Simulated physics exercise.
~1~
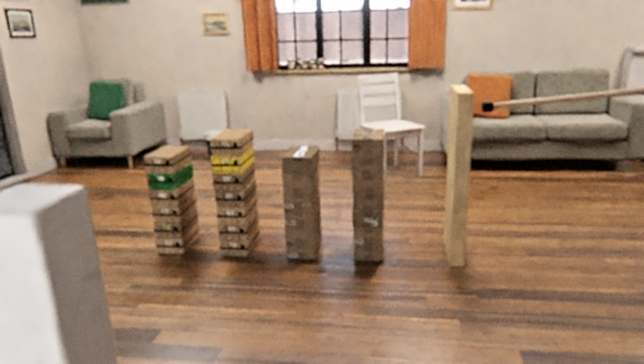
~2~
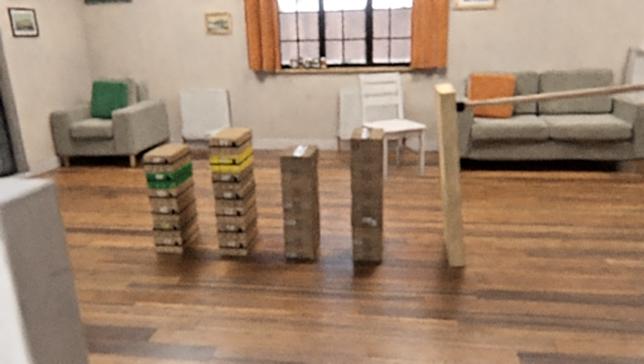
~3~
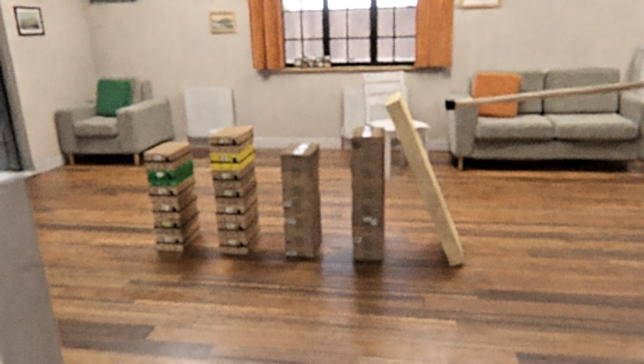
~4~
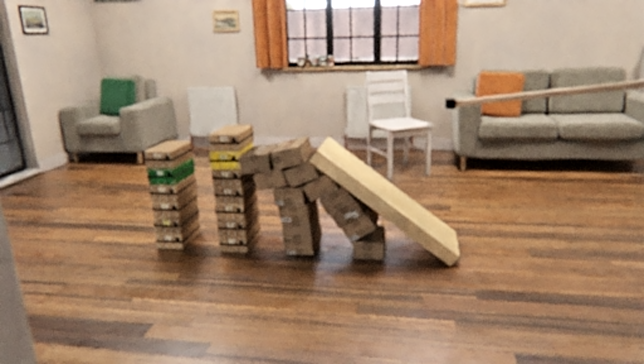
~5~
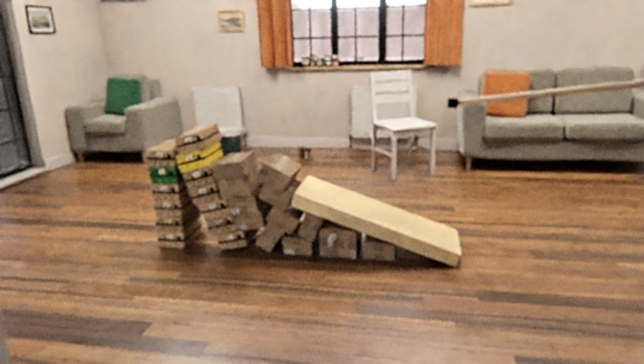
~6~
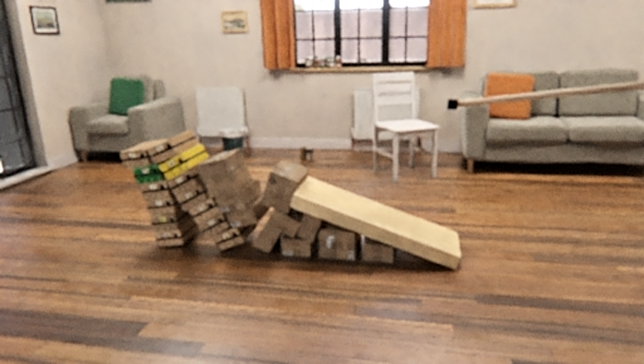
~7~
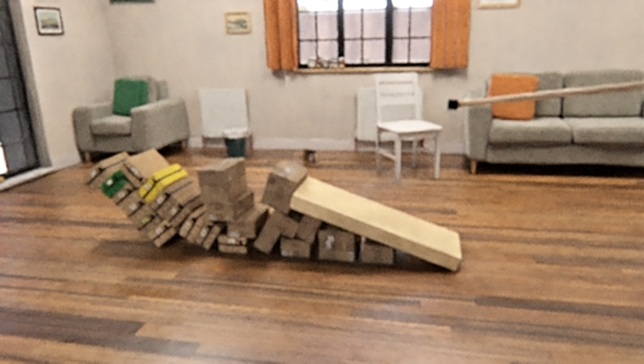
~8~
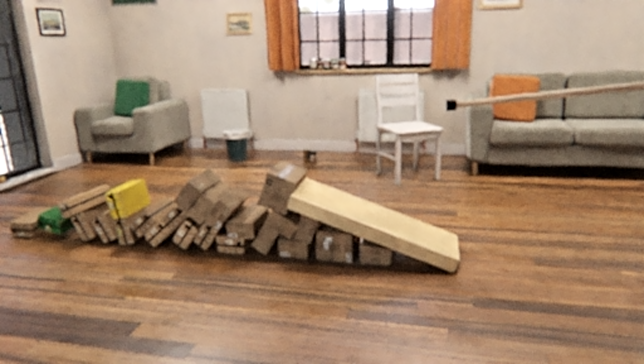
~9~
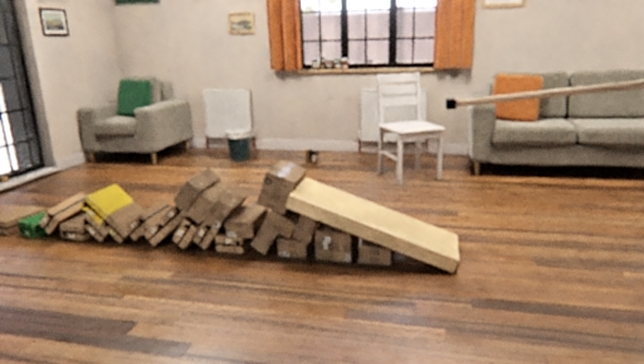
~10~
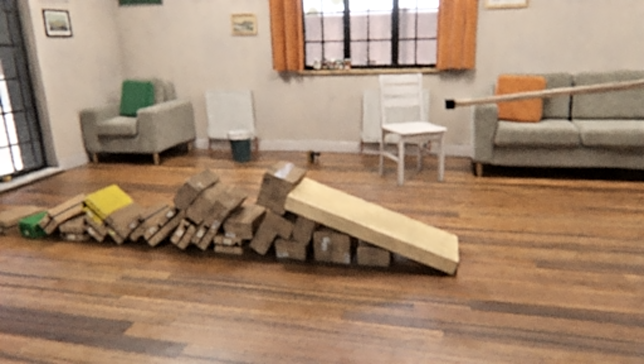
The footage shows a pole nudging an upright wooden board until it tips left onto a row of four stacks of boxes, which topple leftward one after another, ending in a slanting heap with the green and yellow boxes at the left and the board resting on the right.
